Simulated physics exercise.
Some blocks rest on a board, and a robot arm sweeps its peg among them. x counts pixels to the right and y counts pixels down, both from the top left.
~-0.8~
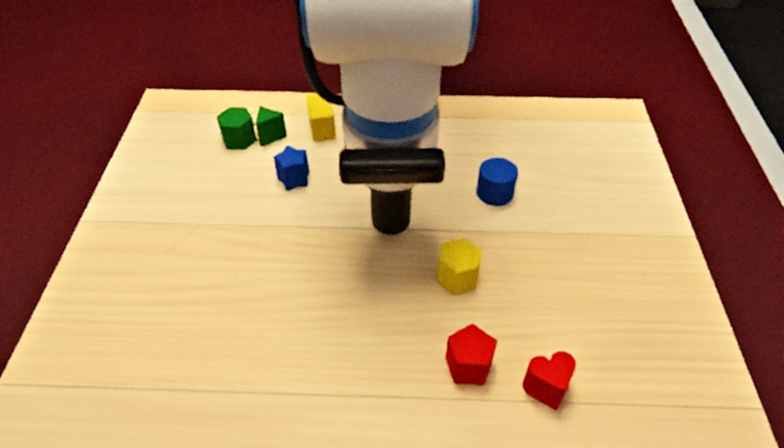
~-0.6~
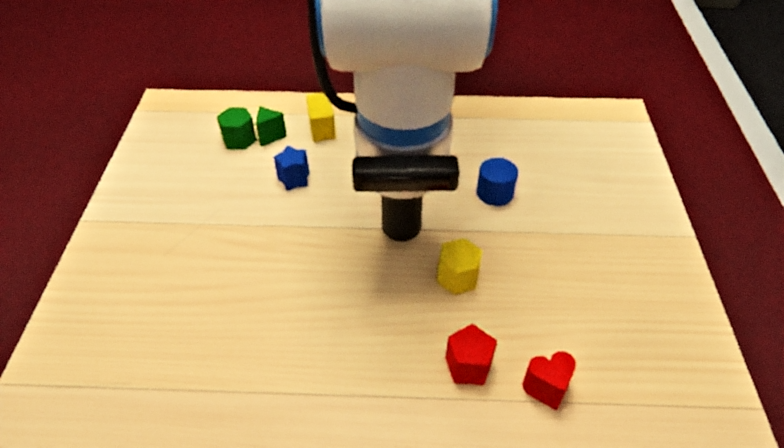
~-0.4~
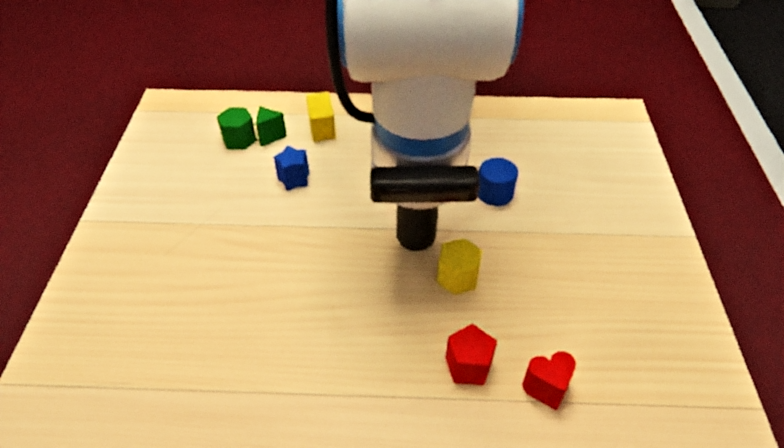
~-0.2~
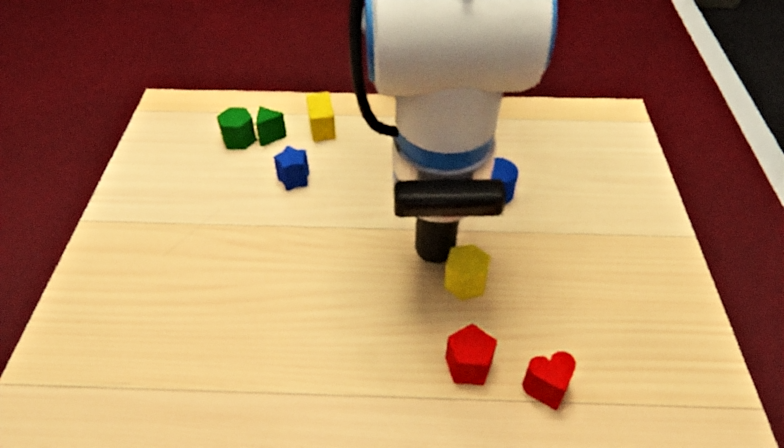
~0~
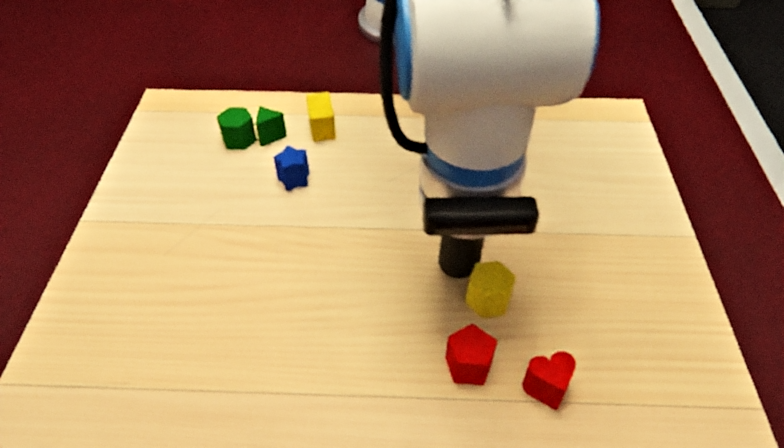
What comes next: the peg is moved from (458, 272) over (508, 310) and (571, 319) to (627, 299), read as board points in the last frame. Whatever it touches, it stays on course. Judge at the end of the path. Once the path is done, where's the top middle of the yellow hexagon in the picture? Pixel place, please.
Its top face will be centred at roughly (573, 342).
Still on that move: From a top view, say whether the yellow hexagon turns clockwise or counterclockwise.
Viewed from the top, it goes clockwise.
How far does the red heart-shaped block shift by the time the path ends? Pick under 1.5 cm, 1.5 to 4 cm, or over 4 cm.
Under 1.5 cm.
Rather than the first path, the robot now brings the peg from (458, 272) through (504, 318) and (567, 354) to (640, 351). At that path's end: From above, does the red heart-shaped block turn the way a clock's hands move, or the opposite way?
From overhead, clockwise.
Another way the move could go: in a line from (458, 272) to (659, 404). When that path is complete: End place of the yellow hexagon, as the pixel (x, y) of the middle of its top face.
Located at (604, 390).
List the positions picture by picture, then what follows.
In the first frame, peg tip (391, 221); block tops, red five-sided block (473, 345); yellow hexagon (461, 254); red heart-shaped block (555, 368).
In the second frame, peg (402, 228); blocks unchanged.
In the third frame, peg (416, 237); blocks unchanged.
In the fourth frame, peg (435, 249); yellow hexagon (469, 260).
In the fifth frame, peg (459, 263); red five-sided block (473, 345); yellow hexagon (493, 277); red heart-shaped block (555, 368).
The first path, step by step. One third of the way, peg (512, 302); yellow hexagon (545, 324), turned 20° clockwise.
Two thirds of the way, peg (574, 310); yellow hexagon (573, 342), turned 60° clockwise; red heart-shaped block (558, 378), turned 25° clockwise.
At the end, peg (632, 290); red five-sided block in place; yellow hexagon (573, 342), turned 60° clockwise; red heart-shaped block (558, 378), turned 25° clockwise.
